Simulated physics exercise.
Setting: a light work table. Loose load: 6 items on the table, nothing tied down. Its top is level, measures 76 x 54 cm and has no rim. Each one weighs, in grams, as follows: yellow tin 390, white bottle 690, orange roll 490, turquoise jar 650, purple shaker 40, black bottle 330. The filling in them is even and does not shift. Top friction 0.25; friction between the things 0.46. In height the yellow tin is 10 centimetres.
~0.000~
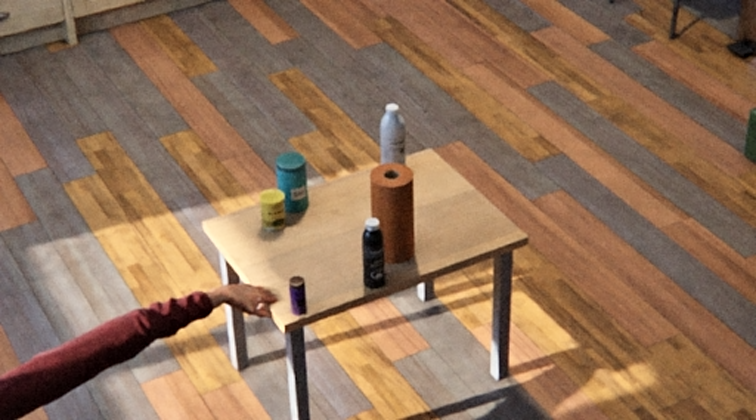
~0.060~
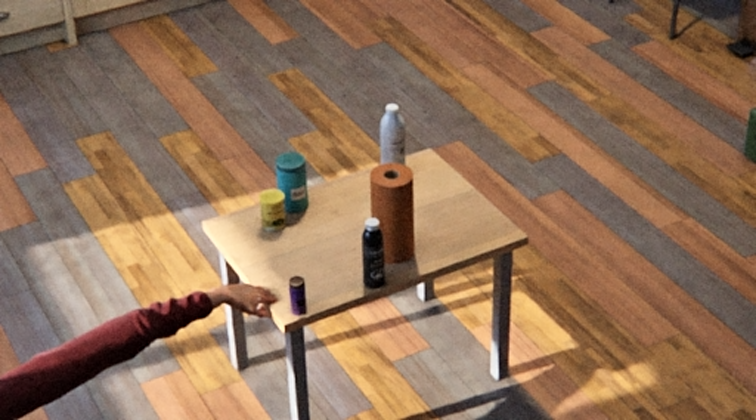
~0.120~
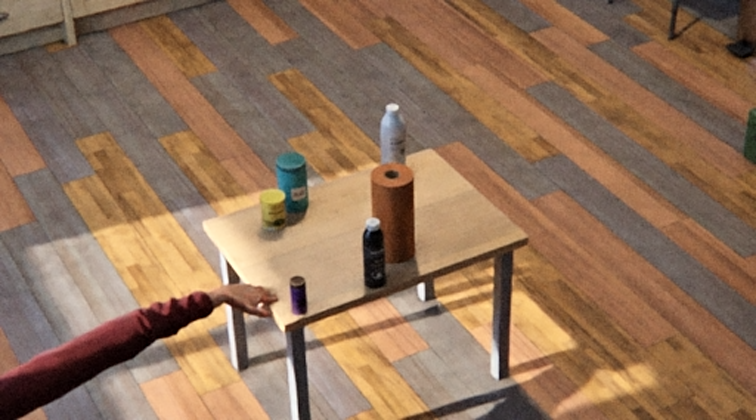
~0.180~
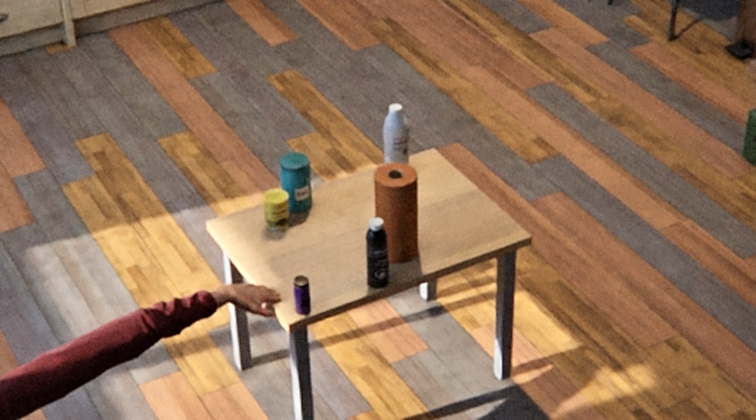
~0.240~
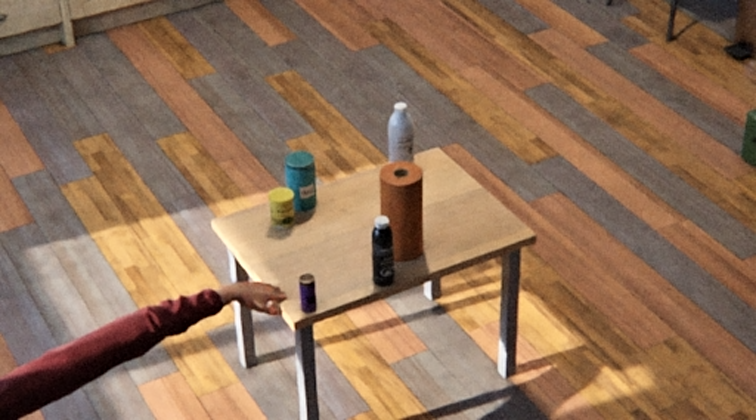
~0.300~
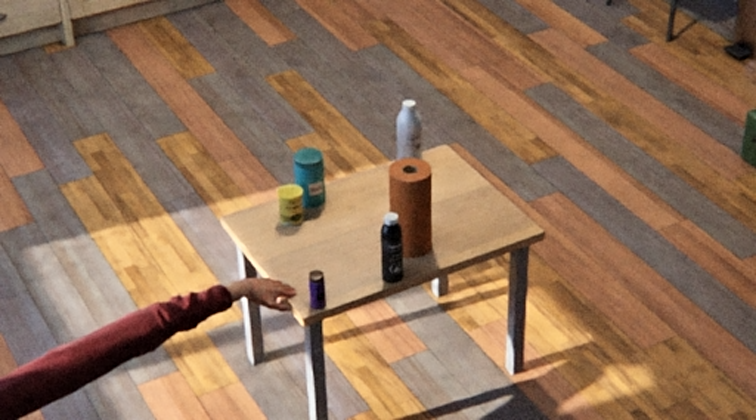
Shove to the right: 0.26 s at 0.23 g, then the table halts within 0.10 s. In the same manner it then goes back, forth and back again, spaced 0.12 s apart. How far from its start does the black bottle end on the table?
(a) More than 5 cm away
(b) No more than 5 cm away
No more than 5 cm away (b).
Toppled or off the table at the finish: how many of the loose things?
The number here is 0.
Around 0.50 s, table 11 cm from its start; black bottle shifted 4 cm near (417, 238); white bottle shifted 4 cm; purple shaker shifted 4 cm.
Around 1.20 s, table 3 cm from its start.
Around 1.90 s, black bottle shifted 2 cm near (377, 252); white bottle shifted 2 cm; purple shaker shifted 2 cm.
Finally (2.5 s), all 6 still in place (within 5 cm). In the last view, black bottle near (372, 254).
